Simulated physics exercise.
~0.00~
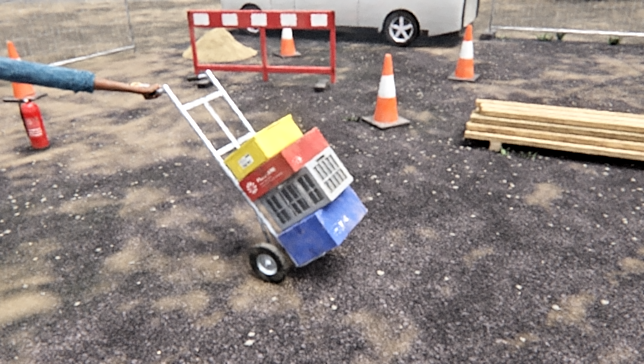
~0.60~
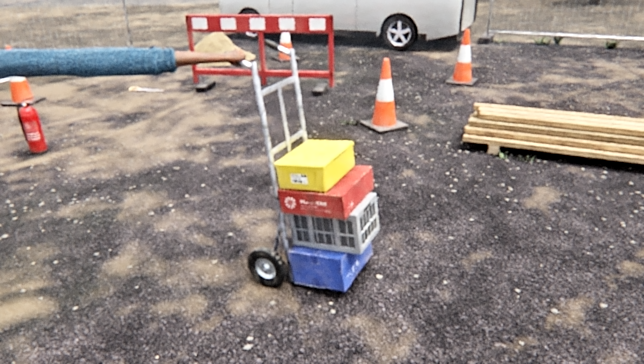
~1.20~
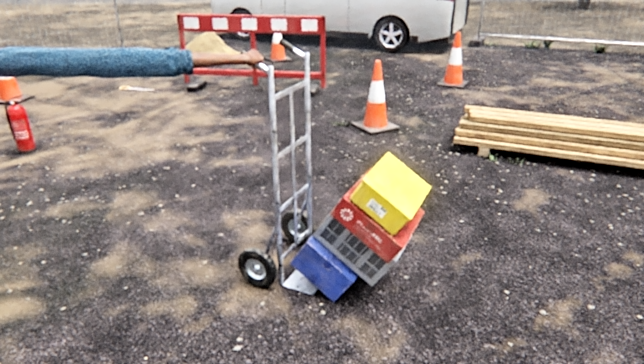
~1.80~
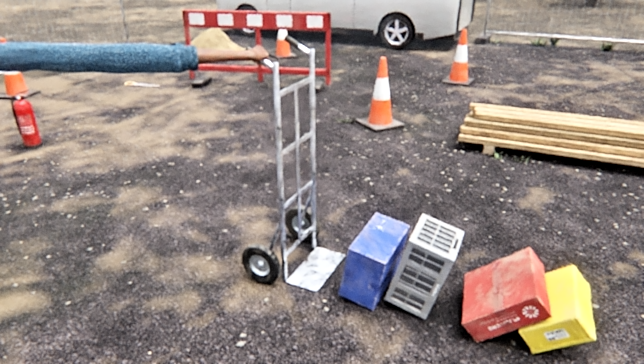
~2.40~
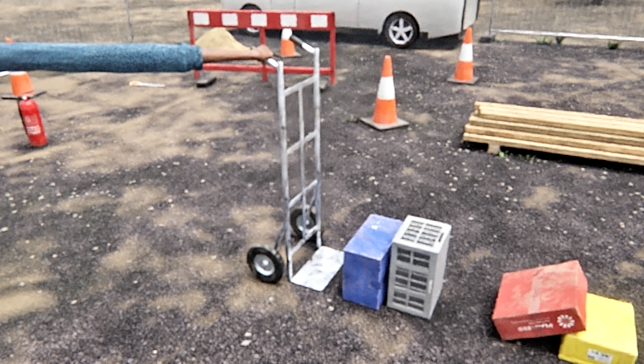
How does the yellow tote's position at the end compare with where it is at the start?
At the start the yellow tote sits on top of the stack on the tilted hand truck. By the end it is on the ground at the lower right, beside the red box and well away from the truck.
